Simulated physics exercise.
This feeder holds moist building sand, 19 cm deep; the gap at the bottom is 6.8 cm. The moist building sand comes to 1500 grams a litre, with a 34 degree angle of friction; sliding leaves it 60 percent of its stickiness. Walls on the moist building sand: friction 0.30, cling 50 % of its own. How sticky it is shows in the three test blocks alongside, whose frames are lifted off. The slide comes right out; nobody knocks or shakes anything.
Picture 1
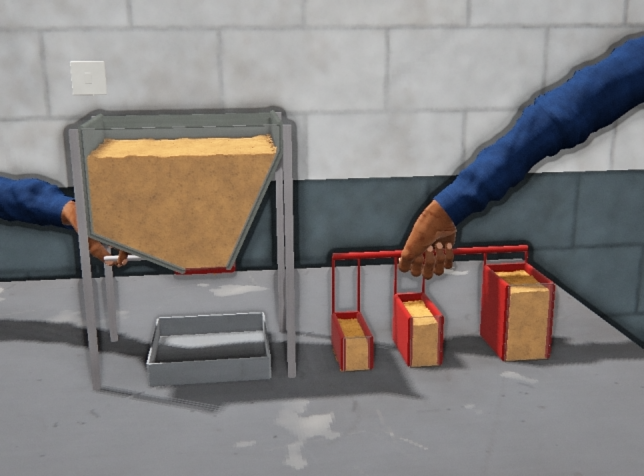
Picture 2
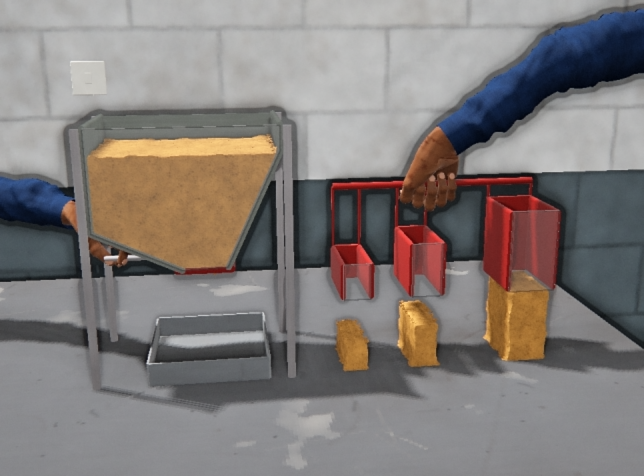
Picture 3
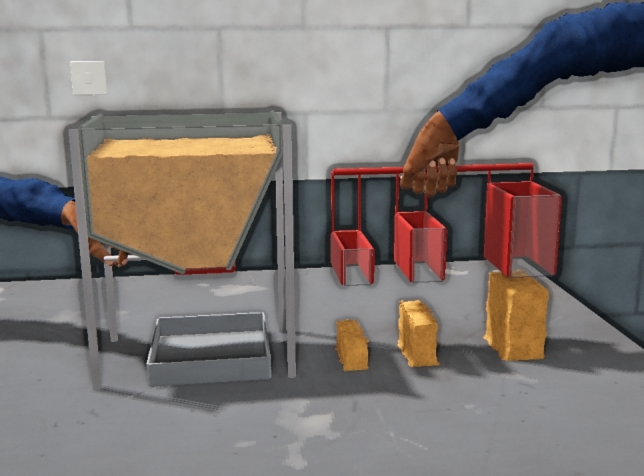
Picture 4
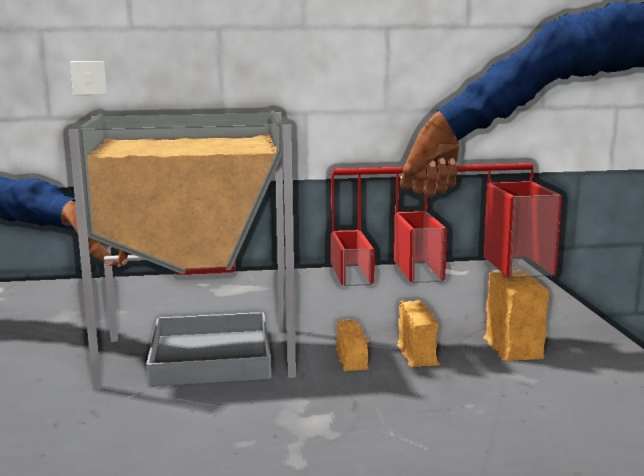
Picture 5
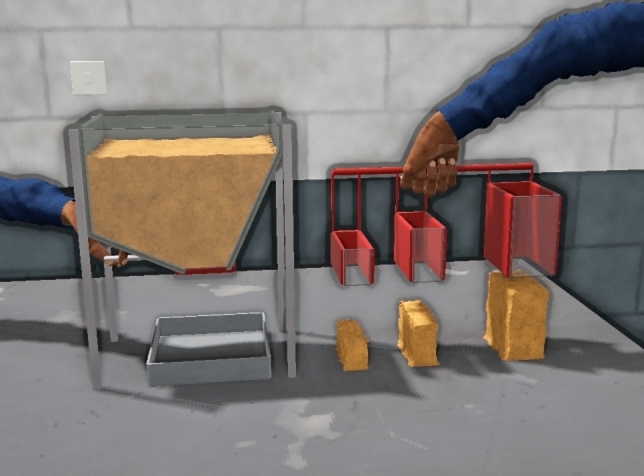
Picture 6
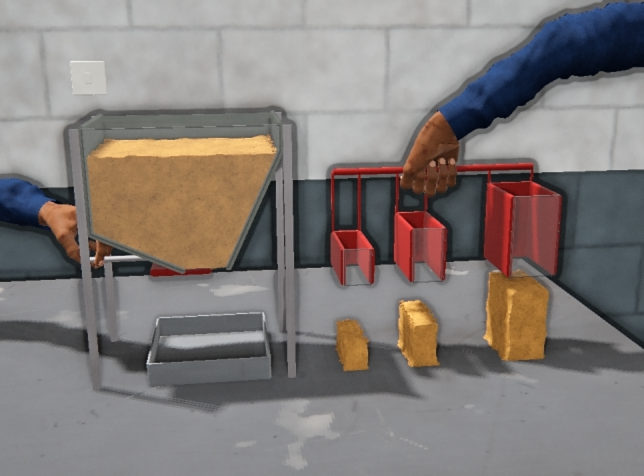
Against a block wall, one hand lifting red box moulds off three sand blocks, another drawing a sand-filled hopper's slide left.
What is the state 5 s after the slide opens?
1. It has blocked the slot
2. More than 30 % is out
The answer is 1.
Last picture + 0.35 s, 0 % has run out.
Last picture + 0.77 s, 0 % has run out.
Last picture + 1.18 s, 0 % has run out.
Last picture + 1.60 s, 0 % has run out.
Last picture + 4.90 s, 0 % has run out.
